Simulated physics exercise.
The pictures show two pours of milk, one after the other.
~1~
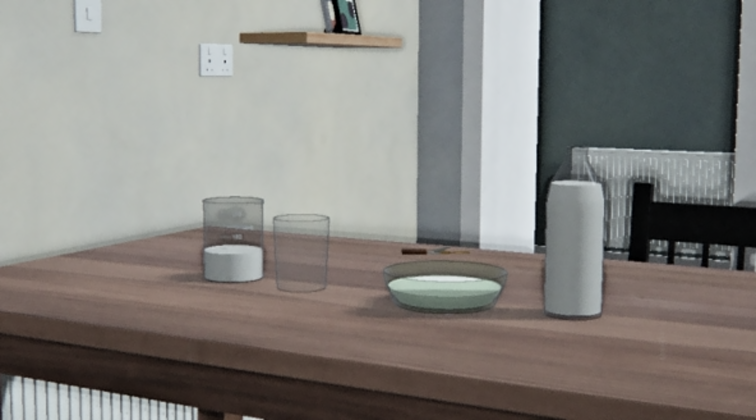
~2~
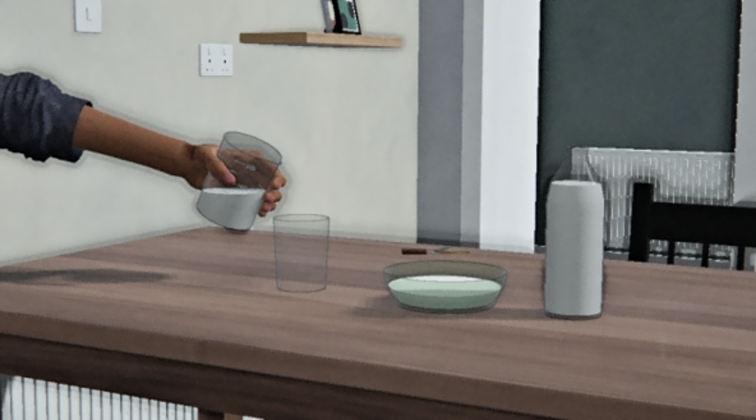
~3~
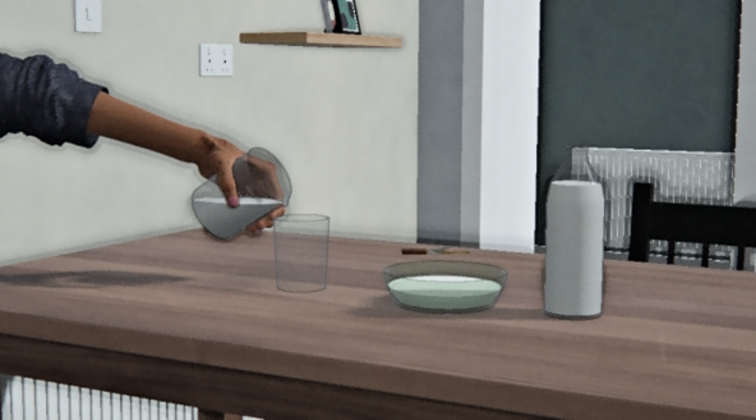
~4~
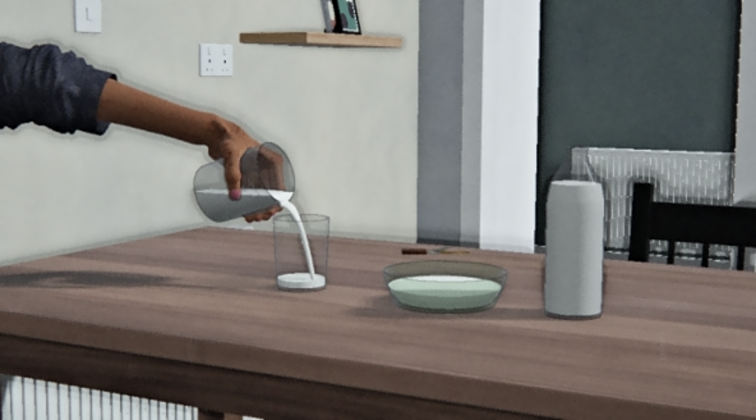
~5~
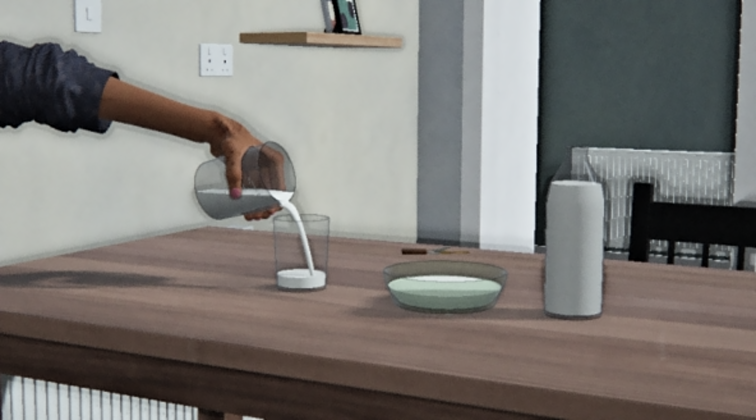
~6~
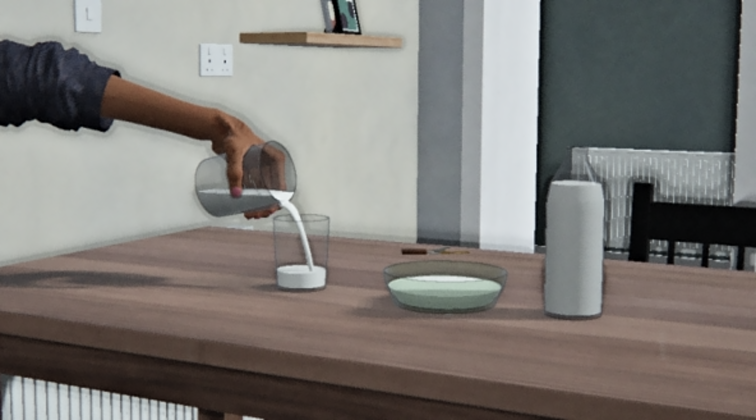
A hand lifts a glass beaker of milk, tilts it and pours into an empty tumbler.
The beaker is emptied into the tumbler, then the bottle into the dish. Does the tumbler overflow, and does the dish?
The tumbler holds everything; the dish spills over the rim.
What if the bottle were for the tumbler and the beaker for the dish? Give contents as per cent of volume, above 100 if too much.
About 160 and 70 per cent.
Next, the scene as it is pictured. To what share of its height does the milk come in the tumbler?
About 60 per cent.
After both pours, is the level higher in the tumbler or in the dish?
In the tumbler.
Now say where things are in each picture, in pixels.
Nothing is moving yet; beaker (234, 238) about a third full; bottle (575, 228) about three quarters full; tumbler (301, 250) empty; dish (445, 285) about half full, in the first picture.
The beaker is picked up; beaker (239, 180) tipped 25° with all of its load; tumbler (301, 250) empty, in the second picture.
The beaker leans over the tumbler; beaker (242, 193) tipped 60° with all of its load; tumbler (301, 250) empty, in the third picture.
The milk is flowing; beaker (245, 183) tipped 70° with nearly all of its load; tumbler nearly empty, surface at (301, 278), in the fourth picture.
The milk is flowing; beaker (246, 181) tipped 75° with about three quarters of its load; dish (445, 285) about half full, in the fifth picture.
The milk is flowing; beaker (246, 179) tipped 75° with about two thirds of its load; bottle about three quarters full, surface at (576, 184); tumbler about a quarter full, surface at (301, 270); dish about half full, surface at (445, 287), in the sixth picture.
Next, the tumbler is about half full.
After that, the tumbler is about two thirds full.
Finally, the tumbler is about two thirds full; the dish is full to the brim with a puddle round it.
